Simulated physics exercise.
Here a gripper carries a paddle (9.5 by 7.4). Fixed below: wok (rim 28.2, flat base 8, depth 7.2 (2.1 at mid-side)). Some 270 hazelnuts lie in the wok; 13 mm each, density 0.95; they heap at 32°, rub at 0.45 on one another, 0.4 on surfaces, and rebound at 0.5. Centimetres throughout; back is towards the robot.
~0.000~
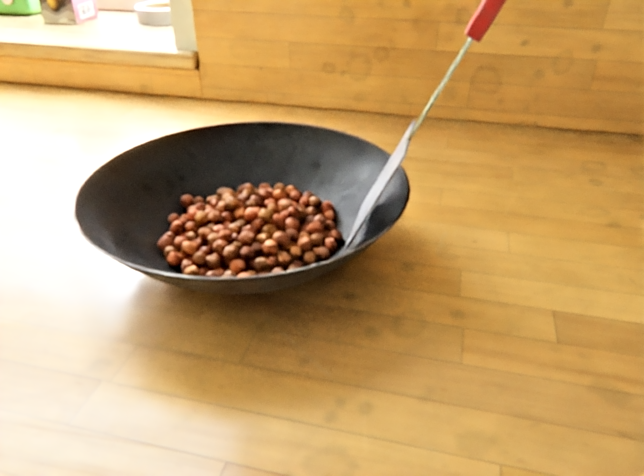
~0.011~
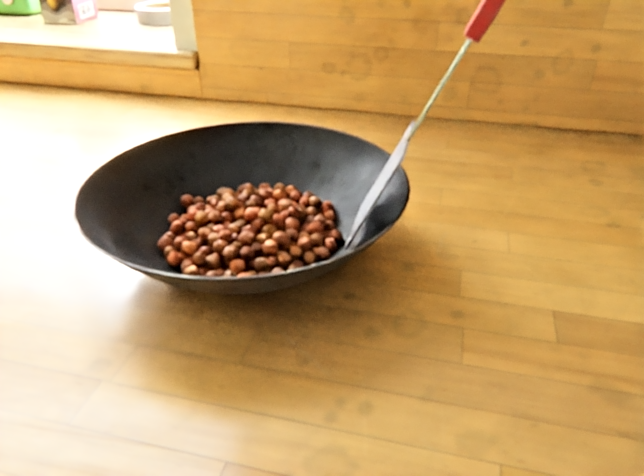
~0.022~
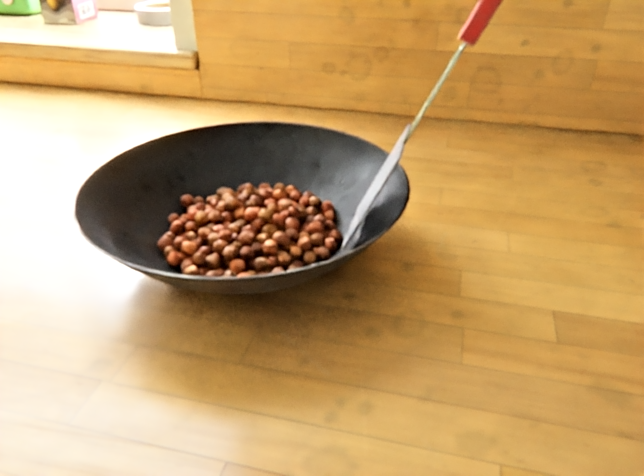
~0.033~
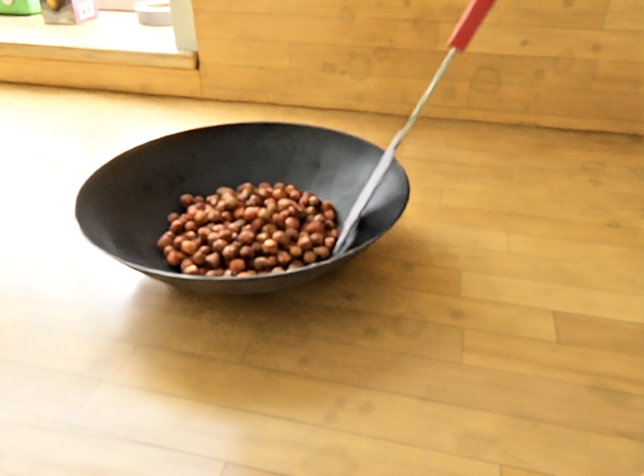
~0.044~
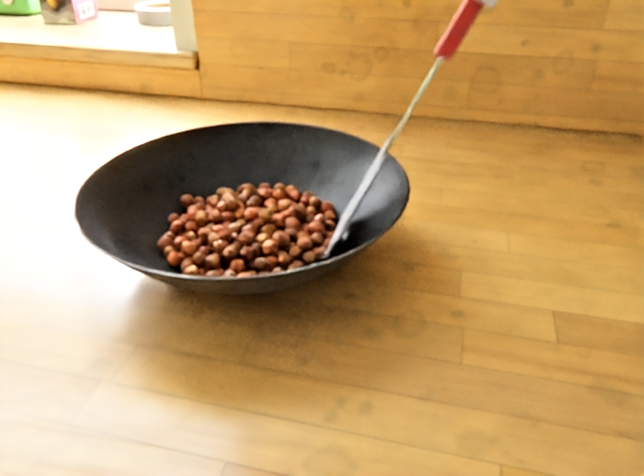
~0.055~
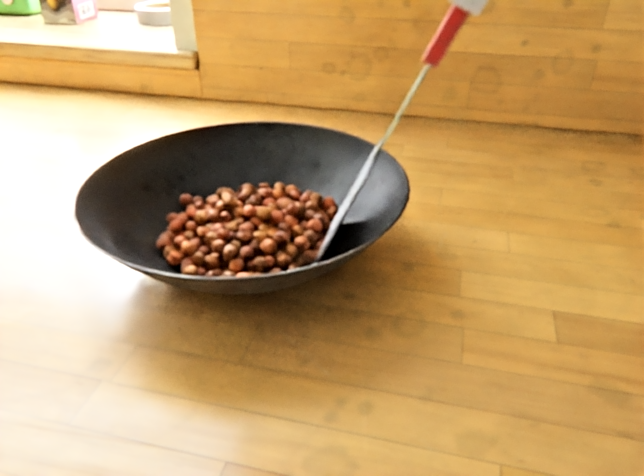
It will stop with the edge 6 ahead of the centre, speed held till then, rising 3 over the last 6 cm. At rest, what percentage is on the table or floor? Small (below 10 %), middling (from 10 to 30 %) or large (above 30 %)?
On the table or floor the share is small, below 10 %.
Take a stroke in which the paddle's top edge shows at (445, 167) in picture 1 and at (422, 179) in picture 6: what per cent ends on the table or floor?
Some 0 per cent.
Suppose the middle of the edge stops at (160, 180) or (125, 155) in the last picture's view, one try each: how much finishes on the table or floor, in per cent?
About 25 and 40 per cent.
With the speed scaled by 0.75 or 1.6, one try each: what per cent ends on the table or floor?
About 0 and 20 per cent.
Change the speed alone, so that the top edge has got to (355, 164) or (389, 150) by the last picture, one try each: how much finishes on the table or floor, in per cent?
About 20 and 0 per cent.
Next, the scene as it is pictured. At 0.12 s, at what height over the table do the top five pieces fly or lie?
Some 5 cm.
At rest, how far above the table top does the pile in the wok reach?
Some 6.5 cm.
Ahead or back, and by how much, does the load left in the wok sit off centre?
Some 4.0 cm ahead.
By 0.12 s, sloping 65°, highest piece 6 above the table; 272 in the wok.
By 0.18 s, sloping 65°, highest piece 7 above the table; 272 in the wok.
By 0.41 s, sloping 65°, highest piece 10 above the table; 262 in the wok, 4 on the table or floor, 6 on the blade or in flight.
By 1.46 s, sloping 65°, highest piece 6 above the table; 262 in the wok, 10 on the table or floor.
Final count, 262 in the wok, 10 on the table or floor. That is 4 % on the table or floor.
